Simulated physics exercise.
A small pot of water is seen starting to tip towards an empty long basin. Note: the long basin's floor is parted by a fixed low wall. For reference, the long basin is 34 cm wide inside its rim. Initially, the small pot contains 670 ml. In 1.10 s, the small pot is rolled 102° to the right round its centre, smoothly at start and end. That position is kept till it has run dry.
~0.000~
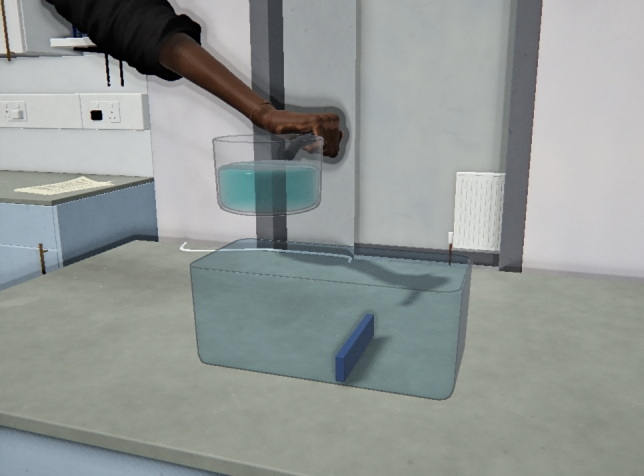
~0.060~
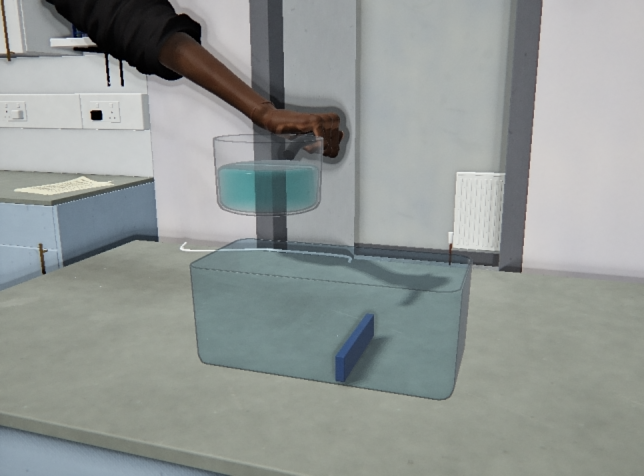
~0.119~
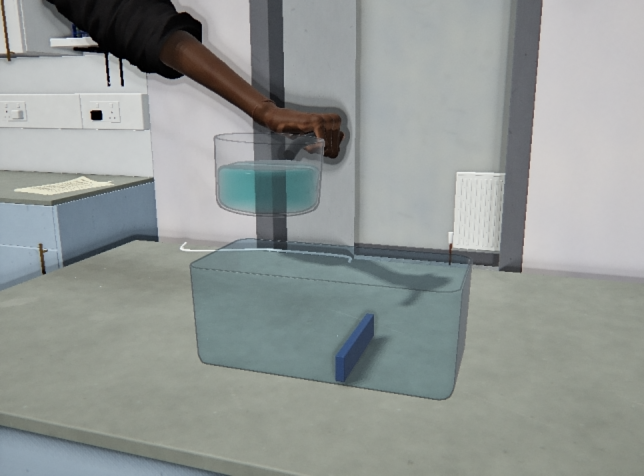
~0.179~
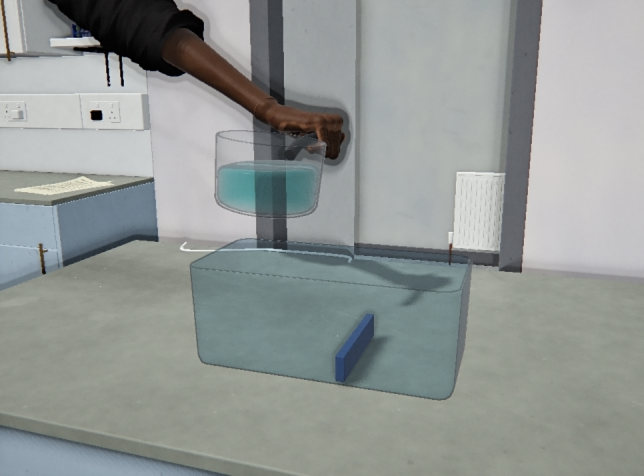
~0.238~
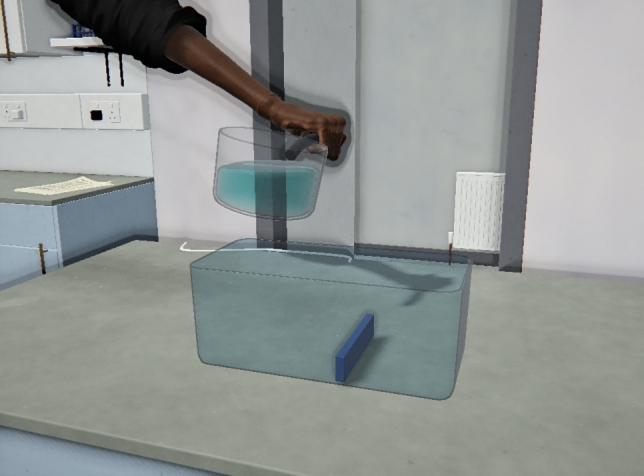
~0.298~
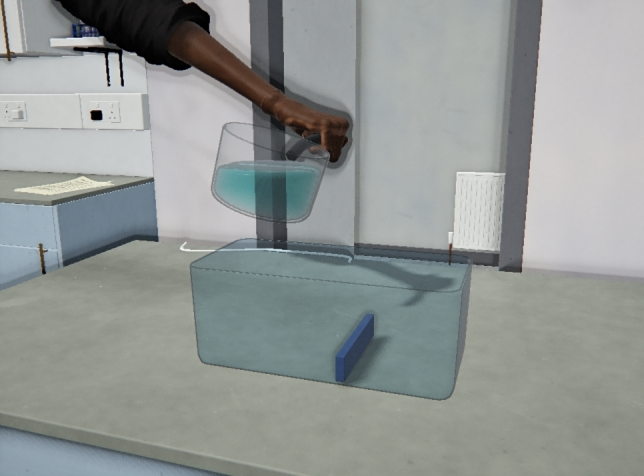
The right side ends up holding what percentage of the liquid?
About 59 in every hundred parts.
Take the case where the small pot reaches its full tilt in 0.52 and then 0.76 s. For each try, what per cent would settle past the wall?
40 in a hundred, followed by 55 in a hundred.
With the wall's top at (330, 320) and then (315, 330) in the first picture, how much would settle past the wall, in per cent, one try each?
I'd put it at about 95 per cent for the first and about 90 per cent for the second.
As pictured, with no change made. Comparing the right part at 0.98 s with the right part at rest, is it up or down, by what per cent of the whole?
It rises by about 6.
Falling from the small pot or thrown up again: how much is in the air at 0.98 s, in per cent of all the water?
Close to 10 %.
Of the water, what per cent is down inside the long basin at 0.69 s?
I reckon close to 6 percent of it.
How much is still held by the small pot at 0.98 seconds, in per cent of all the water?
Near 20 percent, more or less.
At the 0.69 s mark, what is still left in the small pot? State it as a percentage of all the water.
Roughly 72 percent.
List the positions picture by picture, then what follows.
The first frame shows tilt 0°; pouring edge (319, 141); surface from (225, 165) to (318, 168); the long basin's rim runs from (216, 252) to (467, 275); the wall's top is at (356, 334).
The second frame shows tilt 1°; pouring edge (319, 142); surface from (225, 164) to (318, 169).
The third frame shows tilt 3°; pouring edge (320, 144); surface from (226, 165) to (319, 169).
The fourth frame shows tilt 7°; pouring edge (322, 148); surface from (226, 165) to (319, 169).
The fifth frame shows tilt 11°; pouring edge (324, 153); surface from (225, 165) to (320, 169).
The sixth frame shows tilt 17°; pouring edge (326, 159); surface from (225, 165) to (322, 170).
By 0.69 s the tilt is 71° and 72 per cent is still to pour, 2 is left of the wall and 4 right of it.
By 0.98 s the tilt is 99° and 19 per cent is still to pour, 17 is left of the wall and 53 right of it.
By 1.27 s the tilt is 102° and 2 per cent is still to pour, 36 is left of the wall and 60 right of it.
By 1.60 s the tilt is 102° and 0 per cent is still to pour, 40 is left of the wall and 59 right of it.
At rest 40 per cent lies left of the wall, 59 right of it and 0 outside.
